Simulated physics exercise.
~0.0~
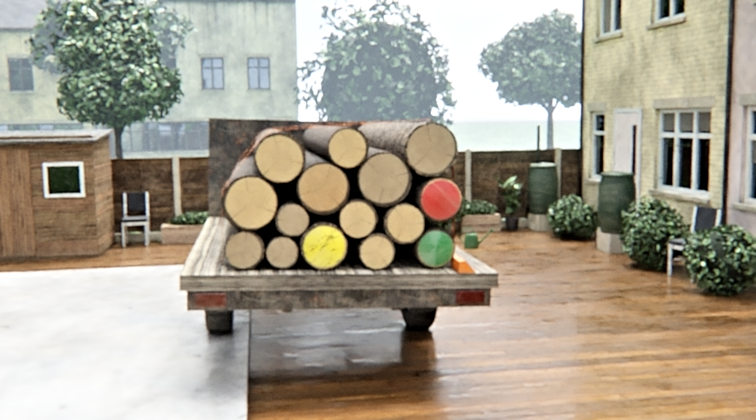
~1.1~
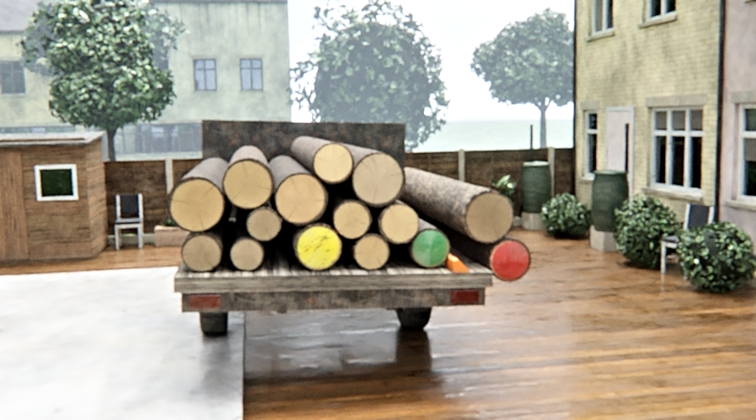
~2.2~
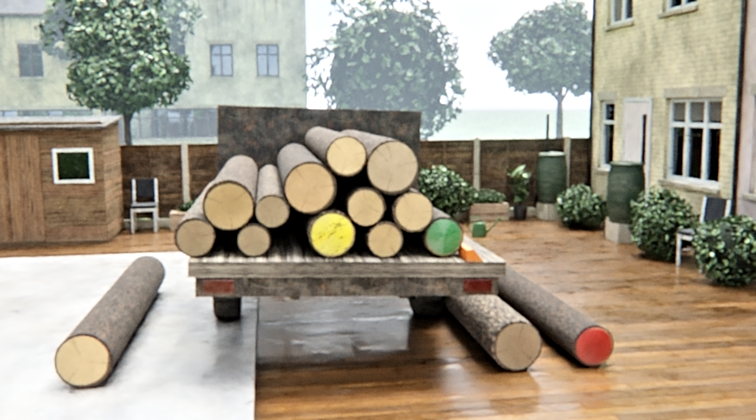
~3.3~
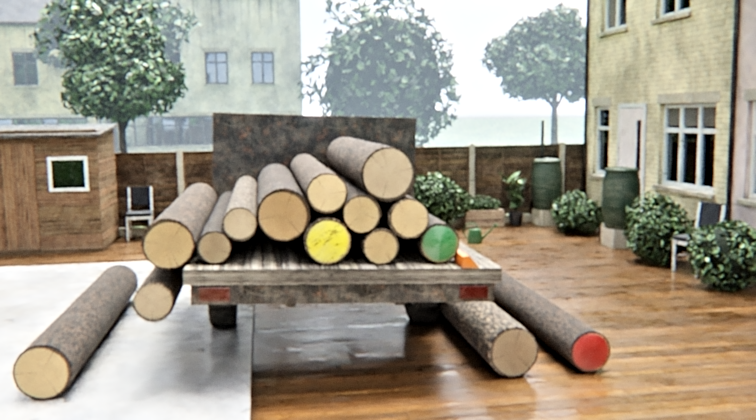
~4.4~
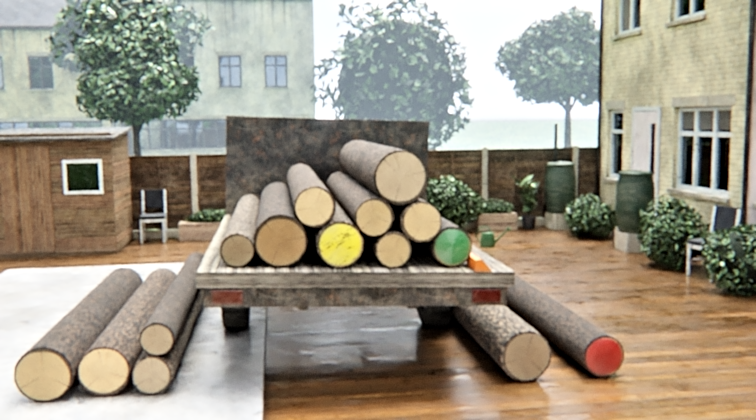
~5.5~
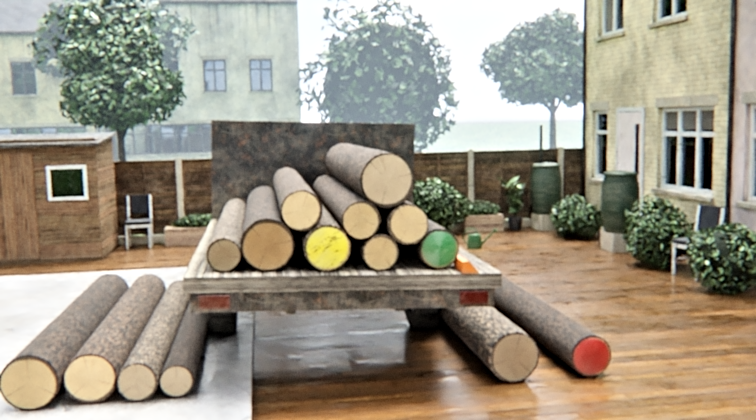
In the video, logs stacked on a flat trailer spread apart, and the red-ended one rolls off the right side, followed by others dropping on both sides. Four lie on the left and two on the right, while the yellow and green ones remain aboard.
